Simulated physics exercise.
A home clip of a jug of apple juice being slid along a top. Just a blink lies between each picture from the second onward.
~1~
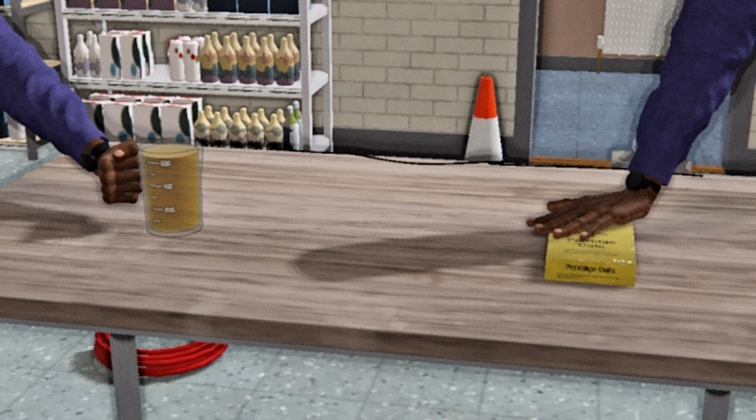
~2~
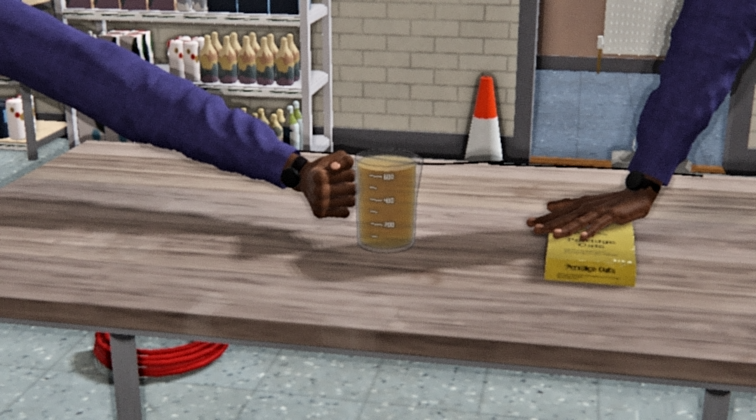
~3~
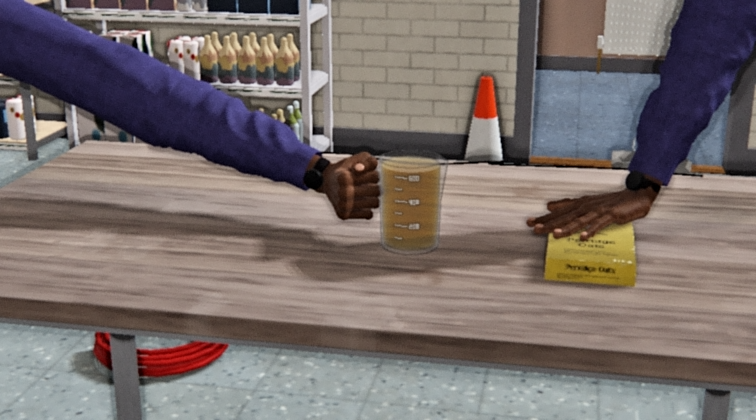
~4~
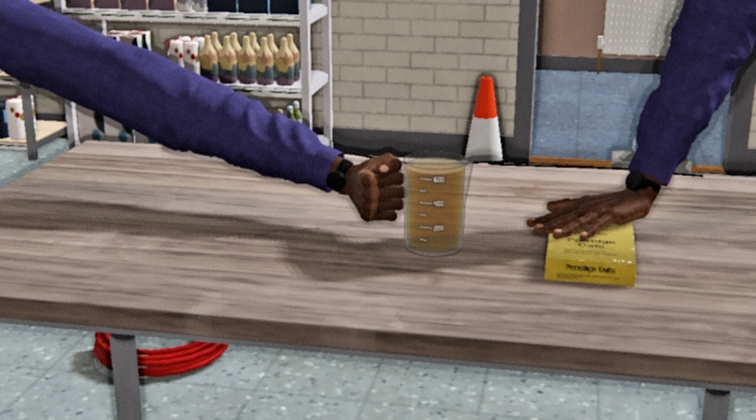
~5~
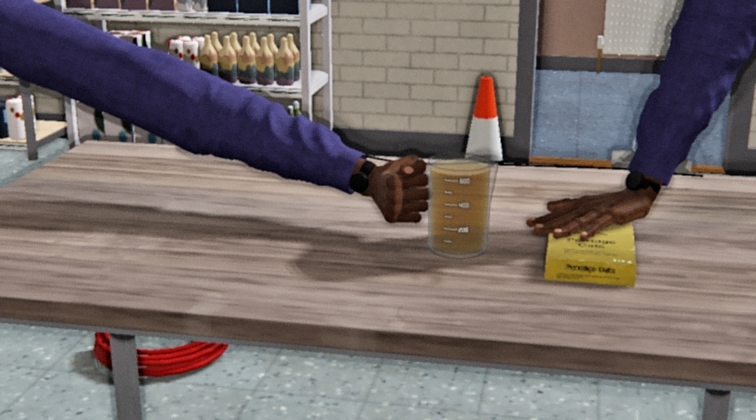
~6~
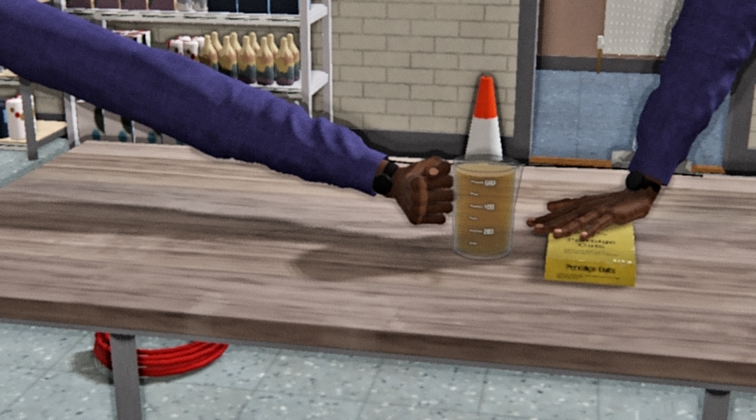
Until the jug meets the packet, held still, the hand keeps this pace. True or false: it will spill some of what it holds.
True.
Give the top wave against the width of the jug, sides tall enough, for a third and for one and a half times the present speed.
Peak rise: 15 percent first, 55 percent second.
Soon after, the jug meets the packet.
Later, the apple juice surges up the wall; some has gone over its rim.
In the end, the jug stands at the packet; some has gone over its rim.
